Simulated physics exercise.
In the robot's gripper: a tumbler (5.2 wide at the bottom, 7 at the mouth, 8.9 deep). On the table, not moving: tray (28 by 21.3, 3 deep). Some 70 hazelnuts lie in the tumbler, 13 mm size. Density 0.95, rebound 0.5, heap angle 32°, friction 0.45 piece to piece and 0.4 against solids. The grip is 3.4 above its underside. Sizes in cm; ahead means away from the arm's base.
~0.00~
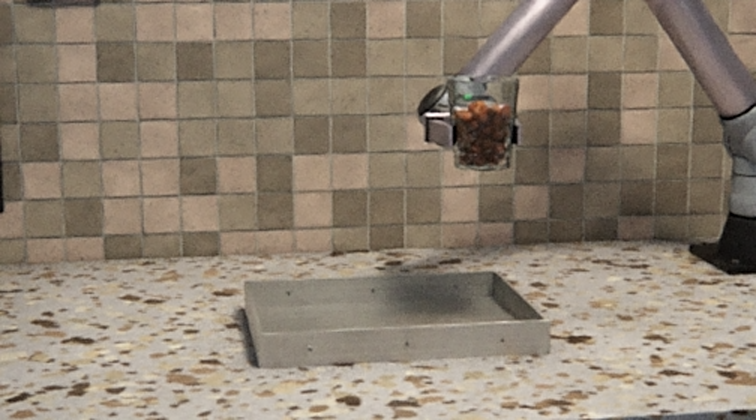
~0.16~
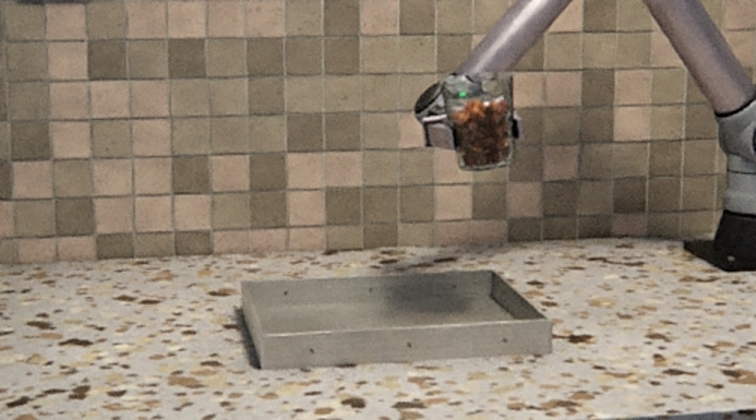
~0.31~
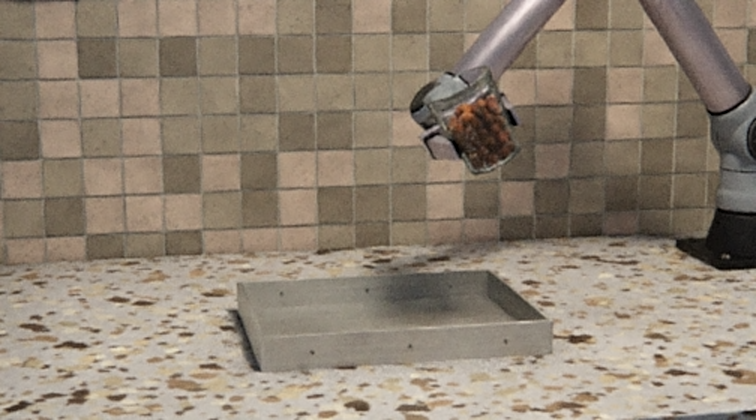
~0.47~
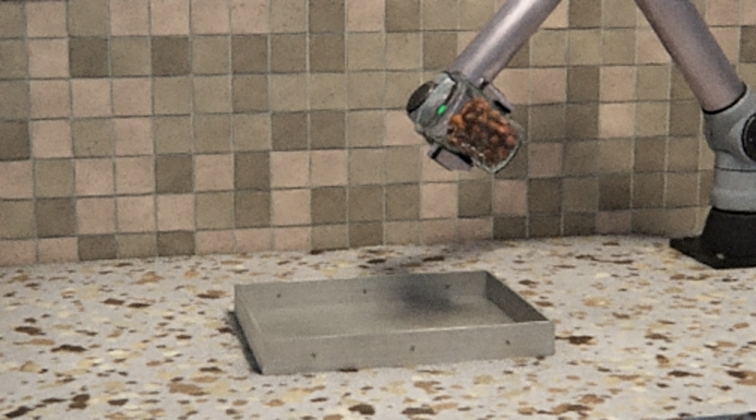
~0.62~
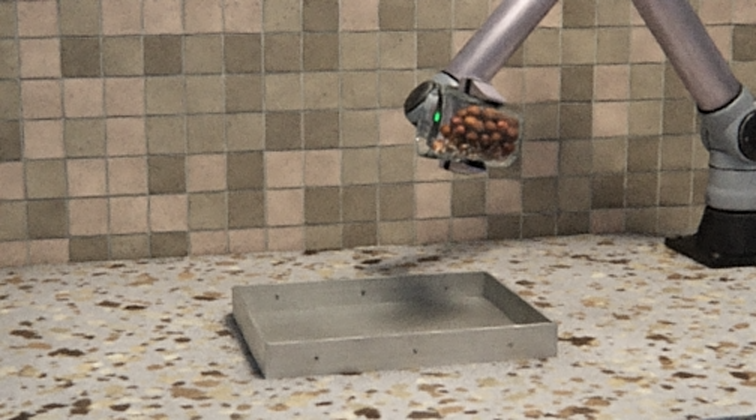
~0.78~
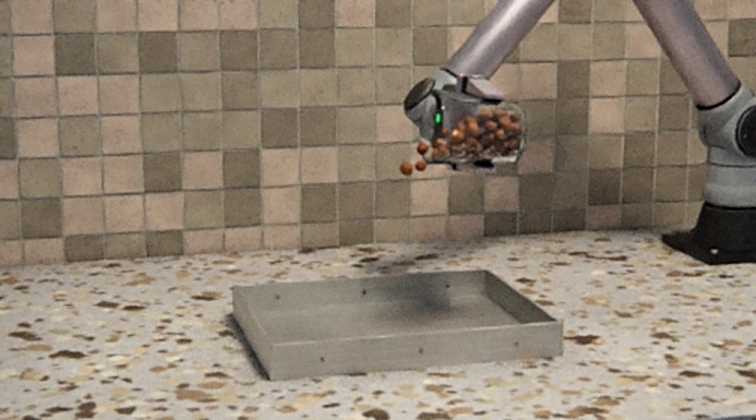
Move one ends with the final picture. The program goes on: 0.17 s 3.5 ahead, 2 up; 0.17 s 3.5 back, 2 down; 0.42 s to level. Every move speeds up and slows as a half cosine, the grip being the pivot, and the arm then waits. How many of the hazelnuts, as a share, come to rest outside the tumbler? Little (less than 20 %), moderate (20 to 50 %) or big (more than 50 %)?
Outside the tumbler the share is moderate, 20 to 50 %.
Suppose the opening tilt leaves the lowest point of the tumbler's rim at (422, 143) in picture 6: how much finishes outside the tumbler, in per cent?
About 5 per cent.
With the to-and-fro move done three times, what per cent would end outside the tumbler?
Then about 75 per cent.
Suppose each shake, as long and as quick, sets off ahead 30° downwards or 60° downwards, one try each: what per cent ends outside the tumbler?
About 25 and 10 per cent.
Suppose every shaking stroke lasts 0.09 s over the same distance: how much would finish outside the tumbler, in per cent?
It would be near 95 per cent.
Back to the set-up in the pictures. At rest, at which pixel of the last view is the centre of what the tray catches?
Near (366, 322).
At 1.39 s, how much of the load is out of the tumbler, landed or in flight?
Near 35 per cent so far.
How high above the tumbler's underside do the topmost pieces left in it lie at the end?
Roughly 5.5 cm.
After 1.08 s, tilted 83° forward, highest piece 21 above the table; 53 in the tumbler, 3 in the tray, 11 in flight or on a rim.
After 1.39 s, tilted 24° forward, highest piece 25 above the table; 44 in the tumbler, 22 in the tray, 1 in flight or on a rim.
After 1.74 s, level, highest piece 23 above the table; 44 in the tumbler, 23 in the tray.
After 2.79 s, level, highest piece 23 above the table; 44 in the tumbler, 23 in the tray.
In the end, 44 in the tumbler, 23 in the tray. That is 34 % outside the tumbler.
